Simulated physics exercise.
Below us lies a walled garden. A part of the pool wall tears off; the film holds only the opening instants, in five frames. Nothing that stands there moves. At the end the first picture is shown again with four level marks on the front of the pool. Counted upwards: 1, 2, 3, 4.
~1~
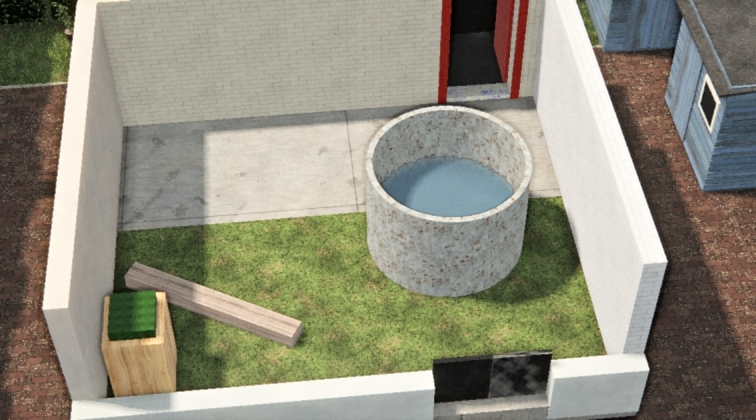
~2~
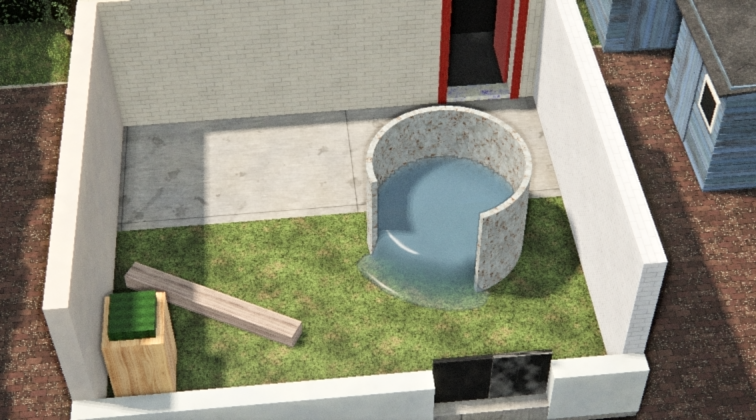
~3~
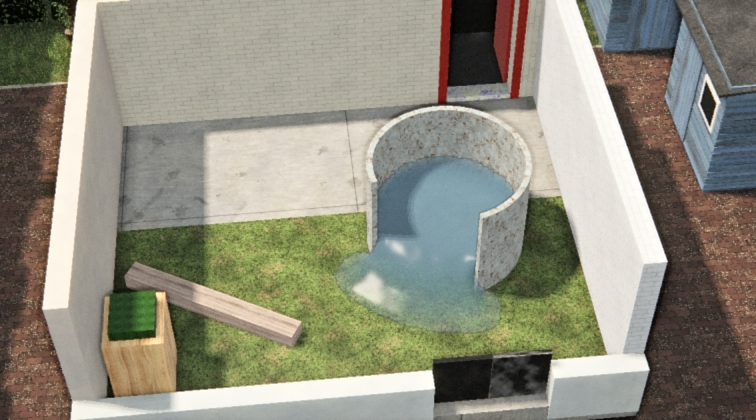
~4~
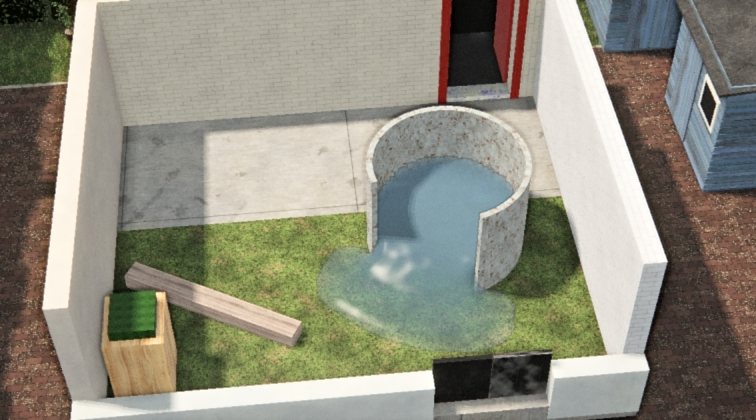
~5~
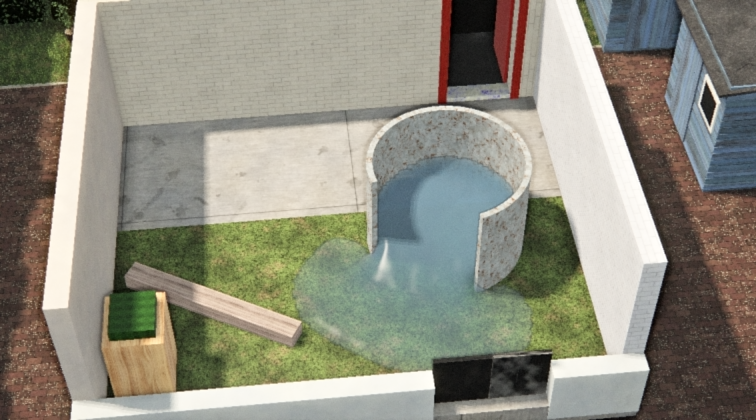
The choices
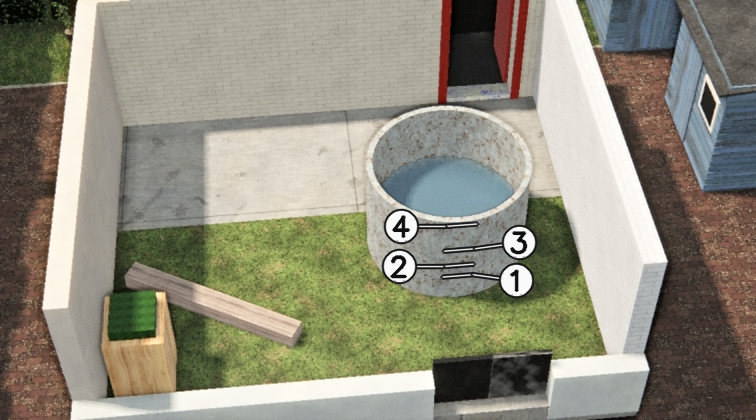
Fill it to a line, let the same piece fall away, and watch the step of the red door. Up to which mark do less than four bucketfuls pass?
3.
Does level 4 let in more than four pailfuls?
Yes, that goes wrong.
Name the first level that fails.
Here it is level 4.
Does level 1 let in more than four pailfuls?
No, not at all.
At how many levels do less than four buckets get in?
Three.
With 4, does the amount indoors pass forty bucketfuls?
No, it does not.
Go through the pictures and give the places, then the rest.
Water in the pool at rest, its middle at (446, 207); foot of the red doorway at (478, 100); shut gate at (491, 363).
Water covers 2 % of the ground and shows as far out as (481, 295).
Water covers 4 % of the ground and shows as far out as (491, 319).
Water covers 8 % of the ground and shows as far out as (508, 326).
Water covers 13 % of the ground and shows as far out as (303, 276).
On the marked copy, 1 at (457, 275); 2 at (458, 265); 3 at (459, 249); 4 at (461, 225); from the bottom up 1, 2, 3, 4.
With 1, nothing gets over.
With 2, nothing gets over.
With 3, a bucket or two gets in.
With 4, about 14 bucketfuls get in.
